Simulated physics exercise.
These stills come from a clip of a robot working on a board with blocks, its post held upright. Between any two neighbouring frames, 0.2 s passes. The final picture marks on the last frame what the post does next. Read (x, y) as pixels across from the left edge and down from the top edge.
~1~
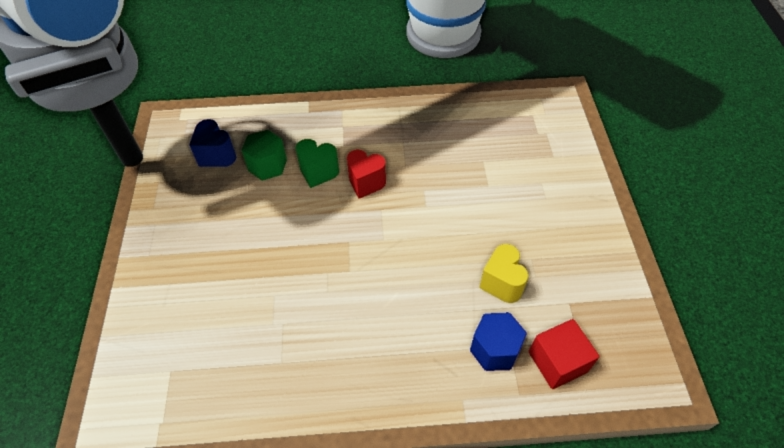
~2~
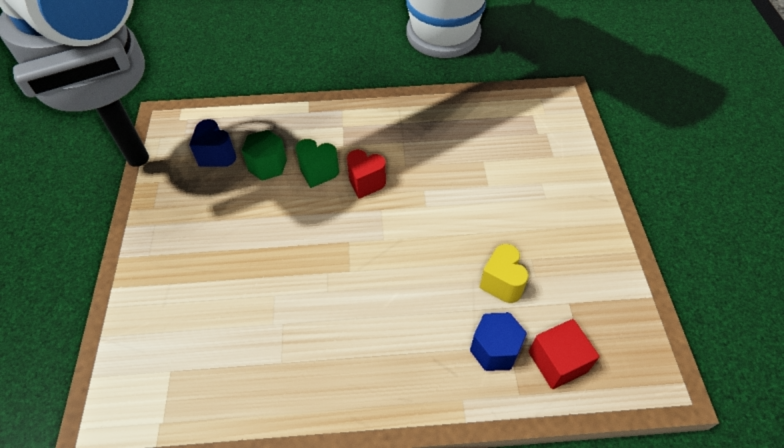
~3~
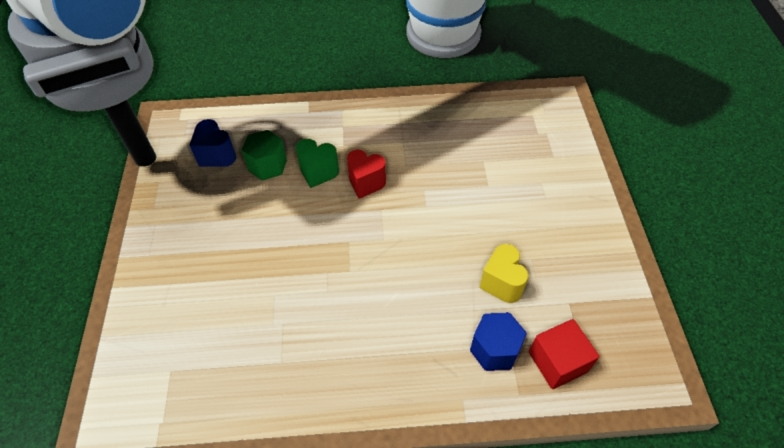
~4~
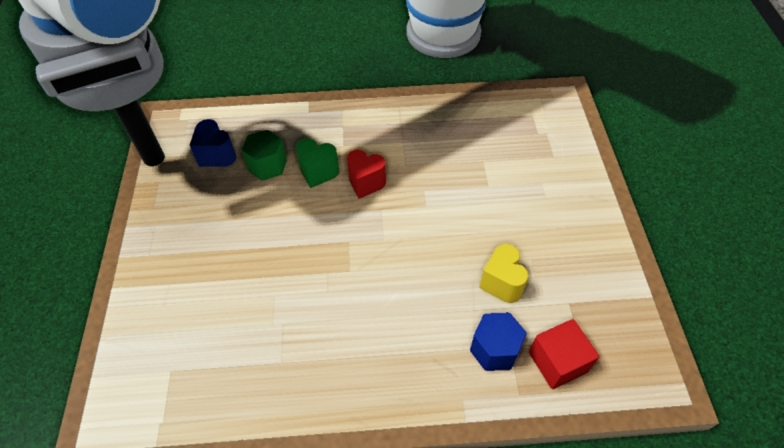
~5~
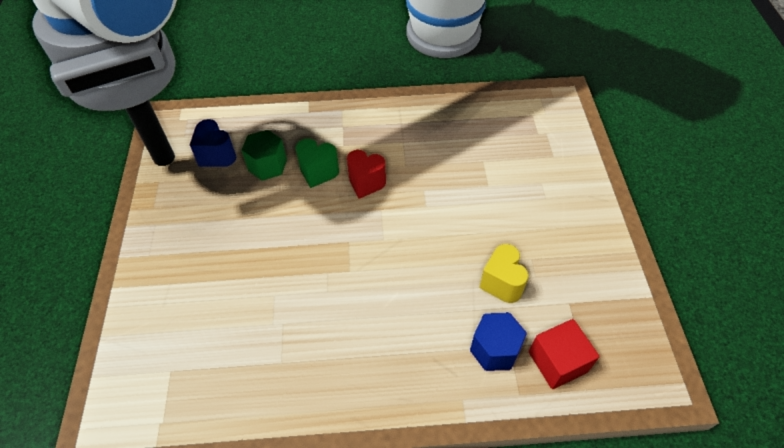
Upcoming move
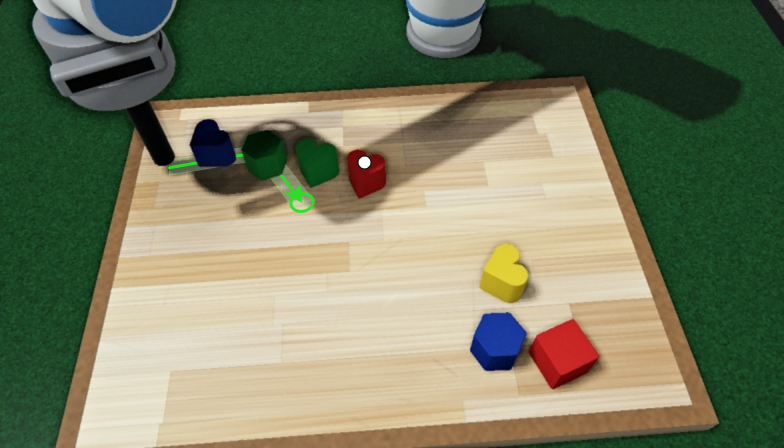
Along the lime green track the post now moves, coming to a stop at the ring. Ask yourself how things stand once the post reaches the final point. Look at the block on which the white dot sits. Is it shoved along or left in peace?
The answer is that it remains undisturbed.
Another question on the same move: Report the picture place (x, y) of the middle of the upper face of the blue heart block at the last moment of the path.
It will end up at (257, 115).
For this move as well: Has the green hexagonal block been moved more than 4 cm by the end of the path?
I'd say yes.
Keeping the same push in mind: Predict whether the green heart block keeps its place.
That block is shifted.
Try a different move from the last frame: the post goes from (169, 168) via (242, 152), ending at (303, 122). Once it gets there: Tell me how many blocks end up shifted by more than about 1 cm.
One block shifts.
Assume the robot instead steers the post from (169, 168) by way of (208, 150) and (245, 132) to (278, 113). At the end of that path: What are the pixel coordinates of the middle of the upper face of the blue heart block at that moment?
Just about (259, 120).
Path on the board, from (169, 168) over (225, 158) and (274, 166) to (302, 202); the dot is on the red heart block.
The first path, step by step. One third of the way, post (222, 148); blue heart block (240, 123), turned 45° anticlockwise.
Two thirds of the way, post (272, 157); blue heart block (257, 115), turned 75° anticlockwise; green hexagonal block (286, 161), turned 30° clockwise; green heart block (322, 152).
At the end, post (300, 194); blue heart block (257, 115), turned 75° anticlockwise; green hexagonal block (322, 196); green heart block (327, 153); red heart block in place.
